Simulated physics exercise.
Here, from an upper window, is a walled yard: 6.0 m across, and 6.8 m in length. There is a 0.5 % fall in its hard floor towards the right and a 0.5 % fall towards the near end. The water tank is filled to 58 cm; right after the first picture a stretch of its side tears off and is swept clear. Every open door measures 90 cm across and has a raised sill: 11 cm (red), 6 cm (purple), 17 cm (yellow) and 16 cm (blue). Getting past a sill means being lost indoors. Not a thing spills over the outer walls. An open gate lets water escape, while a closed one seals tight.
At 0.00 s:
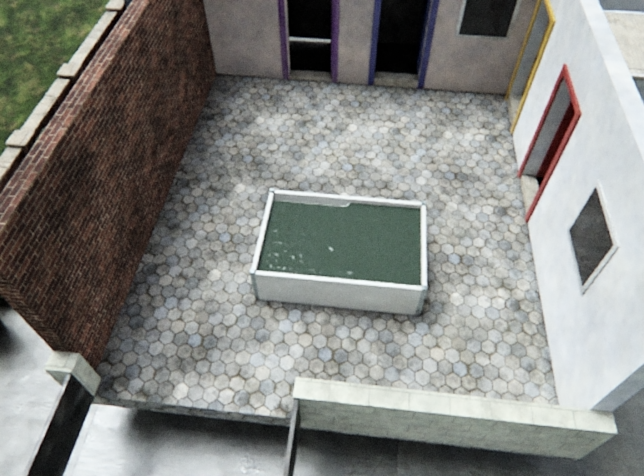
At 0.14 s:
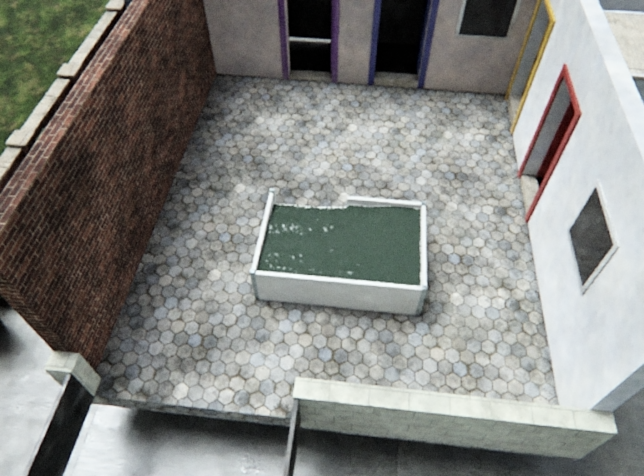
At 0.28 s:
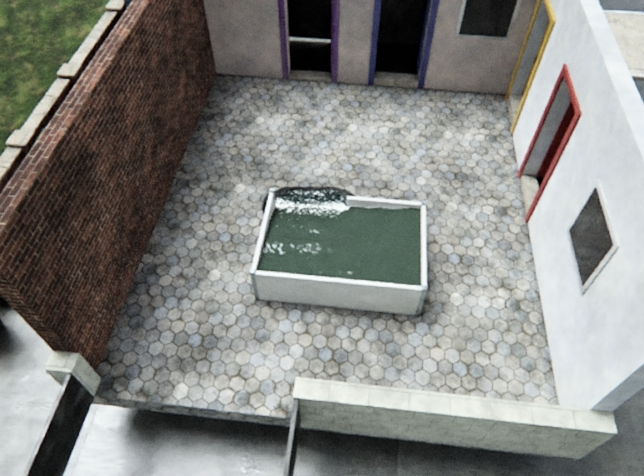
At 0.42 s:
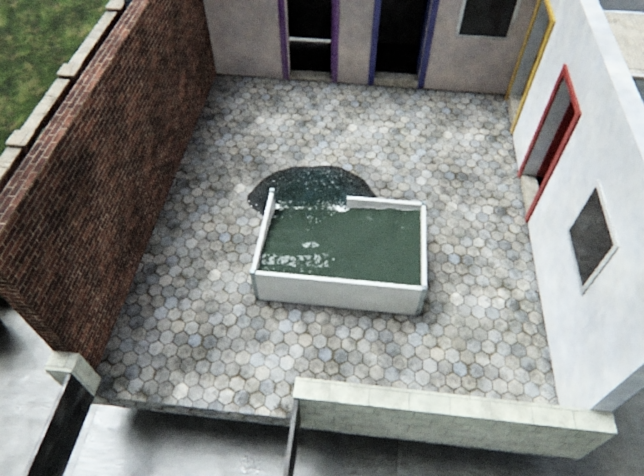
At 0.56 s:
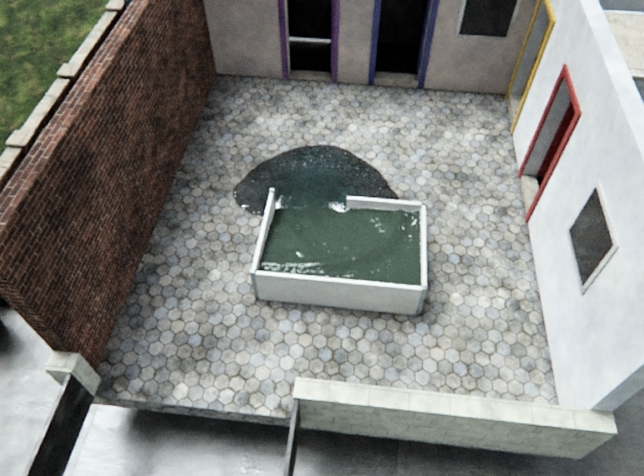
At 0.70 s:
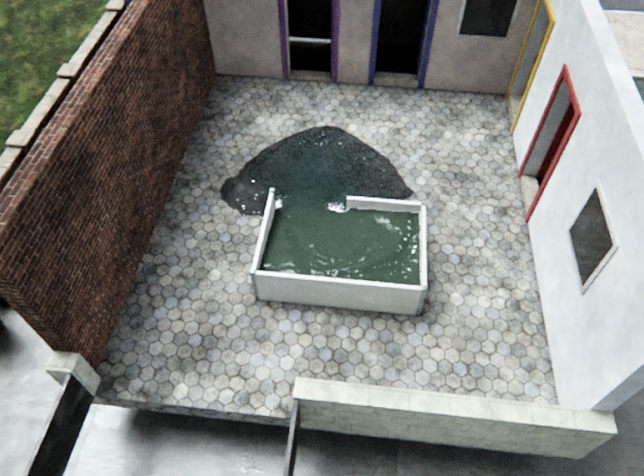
In a walled yard paved with stone, a stretch of the far side of a white tank of green water broke away, and water poured out, spreading in a dark, widening pool across the paving behind it.
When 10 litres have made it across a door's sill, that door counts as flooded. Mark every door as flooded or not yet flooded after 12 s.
After that time, red door: Not yet flooded; purple door: Flooded; yellow door: Not yet flooded; blue door: Not yet flooded.
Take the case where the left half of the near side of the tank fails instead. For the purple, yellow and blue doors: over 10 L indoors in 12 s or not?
So purple stays lower, yellow stays lower, blue stays lower.
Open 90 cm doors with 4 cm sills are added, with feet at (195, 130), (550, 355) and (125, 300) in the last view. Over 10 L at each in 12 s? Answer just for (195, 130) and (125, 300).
Exceeded, within it.
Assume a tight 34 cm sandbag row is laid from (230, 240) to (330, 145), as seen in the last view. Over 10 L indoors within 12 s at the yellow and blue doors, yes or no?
Yellow exceeded, blue within the limit.
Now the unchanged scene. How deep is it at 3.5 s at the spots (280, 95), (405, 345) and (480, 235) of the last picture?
Reading - approx. 13 / 0 / 0 cm.
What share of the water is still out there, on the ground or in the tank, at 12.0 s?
That would be close to 86 per cent.
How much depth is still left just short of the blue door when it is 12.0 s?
Some 5.5 cm.
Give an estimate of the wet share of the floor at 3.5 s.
Around 45 per cent wet.
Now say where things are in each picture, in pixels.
Still water, 58 cm deep, in the water tank at (342, 240), in the first picture.
Water pours out on the water tank's far side and has run 0.6 m, to a hidden place; typically 8 cm deep outside, 58 cm at the water tank's back, in the second picture.
Water pours out on the water tank's far side and has run 0.9 m, to (347, 195); typically 10 cm deep outside, 58 cm at the water tank's back, in the third picture.
Water pours out on the water tank's far side and has run 1.3 m, to (339, 171); typically 7 cm deep outside, 57 cm at the water tank's back, in the fourth picture.
The front is at (335, 150), 1.8 m from the gap on the water tank's far side; 3.1 m2 of floor is under water; 52 cm left at the back of the water tank, in the fifth picture.
Water pours out on the water tank's far side and has run 2.3 m, to (335, 130); typically 5 cm deep outside, 49 cm at the water tank's back, in the sixth picture.
After 1.4 s water covers 30 % of the floor and is deepest (30 cm) near (293, 214); red door not reached, purple door 8 cm at the sill, 1 L in, yellow door not reached, blue door not reached.
After 2.2 s water covers 40 % of the floor and is deepest (30 cm) near (217, 75); red door not reached, purple door 16 cm at the sill, 50 L in, yellow door not reached, blue door 17 cm at the sill, 0 L in.
After 3.5 s water covers 45 % of the floor and is deepest (20 cm) near (213, 108); red door not reached, purple door 16 cm at the sill, 121 L in, yellow door 13 cm at the sill, 0 L in, blue door 11 cm at the sill, 1 L in.
After 7.0 s water covers 70 % of the floor and is deepest (12 cm) near (506, 108); red door 5 cm at the sill, 0 L in, purple door 6 cm at the sill, 180 L in, yellow door 12 cm at the sill, 0 L in, blue door 6 cm at the sill, 1 L in.
After 12.0 s water covers 95 % of the floor and is deepest (10 cm) near (537, 373); red door 6 cm at the sill, 0 L in, purple door 3 cm at the sill, 180 L in, yellow door 6 cm at the sill, 0 L in, blue door 5 cm at the sill, 1 L in.
